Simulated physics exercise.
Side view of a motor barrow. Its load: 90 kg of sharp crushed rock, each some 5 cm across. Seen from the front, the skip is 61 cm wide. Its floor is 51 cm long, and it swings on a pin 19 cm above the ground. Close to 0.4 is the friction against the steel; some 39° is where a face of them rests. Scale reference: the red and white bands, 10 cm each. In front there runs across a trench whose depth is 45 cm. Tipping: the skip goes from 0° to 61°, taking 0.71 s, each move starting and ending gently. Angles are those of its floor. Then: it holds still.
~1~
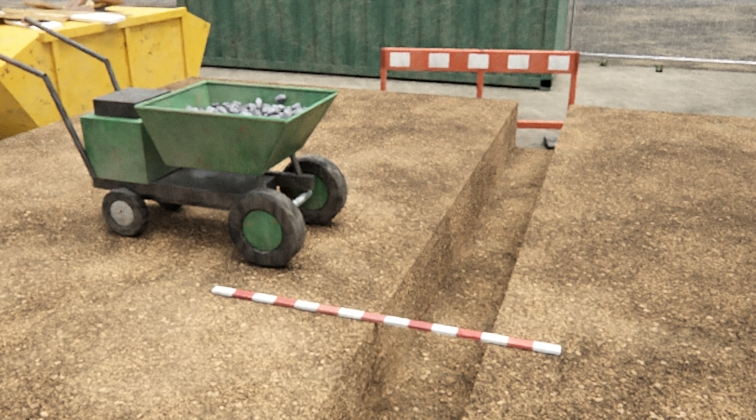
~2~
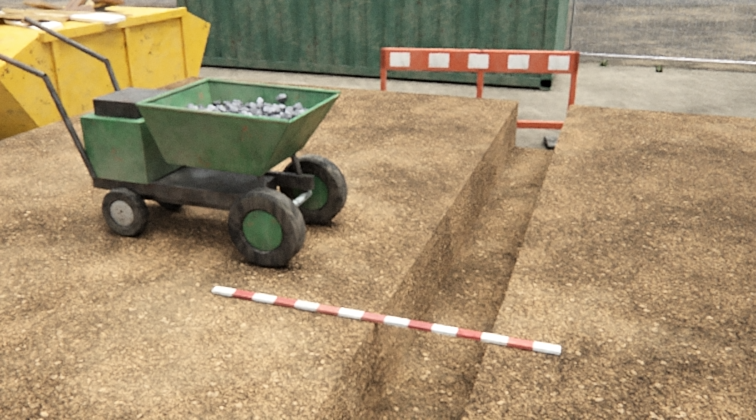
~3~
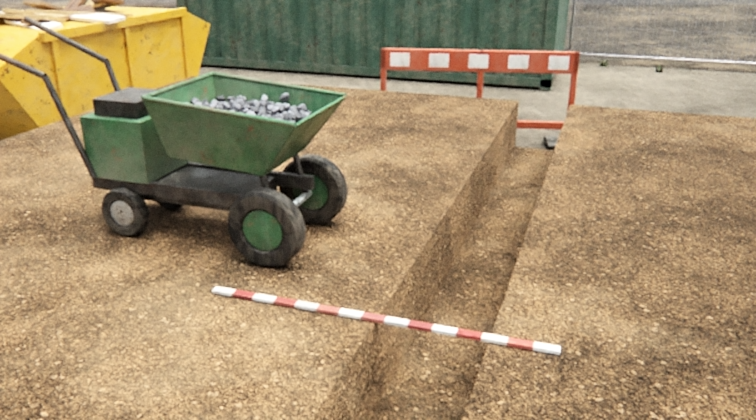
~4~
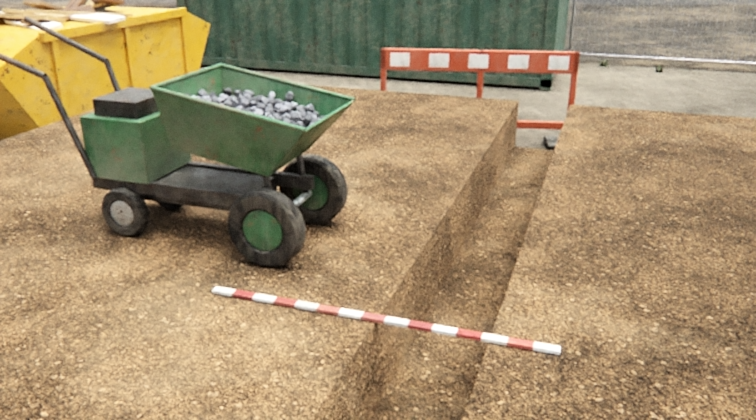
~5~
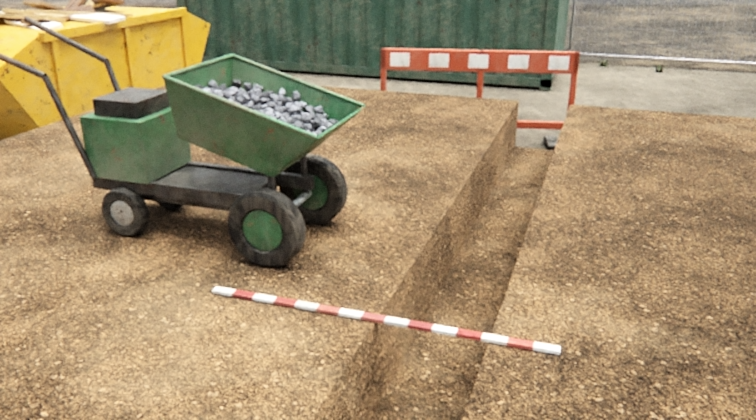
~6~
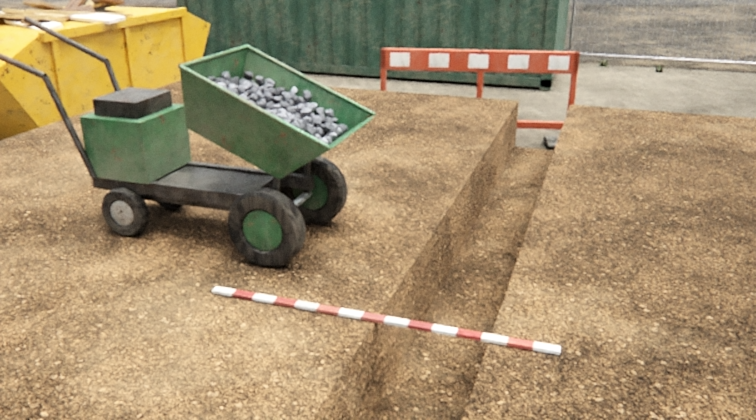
A green motor barrow loaded with grey stones stands beside a trench, its skip slowly tilting up and forward to the right.
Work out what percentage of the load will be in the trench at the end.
It comes to roughly 33 percent of the load.
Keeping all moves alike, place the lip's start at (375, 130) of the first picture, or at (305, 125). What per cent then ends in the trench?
Near 15 and near 35 percent.
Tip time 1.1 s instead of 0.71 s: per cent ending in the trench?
About 10%.
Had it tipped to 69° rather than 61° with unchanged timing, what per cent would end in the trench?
Then roughly 60 percent.
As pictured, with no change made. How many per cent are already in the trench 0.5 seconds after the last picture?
Close to 0 per cent has got there by then.
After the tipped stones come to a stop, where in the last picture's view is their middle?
Their middle lands near (464, 345).
Then, 0.2 s after the last picture the floor is at 51°, 100 % in the skip; the foremost stones are at (355, 174).
Then, 0.5 s after the last picture the floor is at 61°, 96 % in the skip, 3 % short of the trench, 1 % in the trench; the foremost stones are at (417, 225).
Then, 0.9 s after the last picture the floor is at 61°, 73 % in the skip, 4 % short of the trench, 23 % in the trench; the foremost stones are at (498, 347).
Then, 2.8 s after the last picture the floor is at 61°, 64 % in the skip, 3 % short of the trench, 33 % in the trench; the foremost stones are at (496, 363).
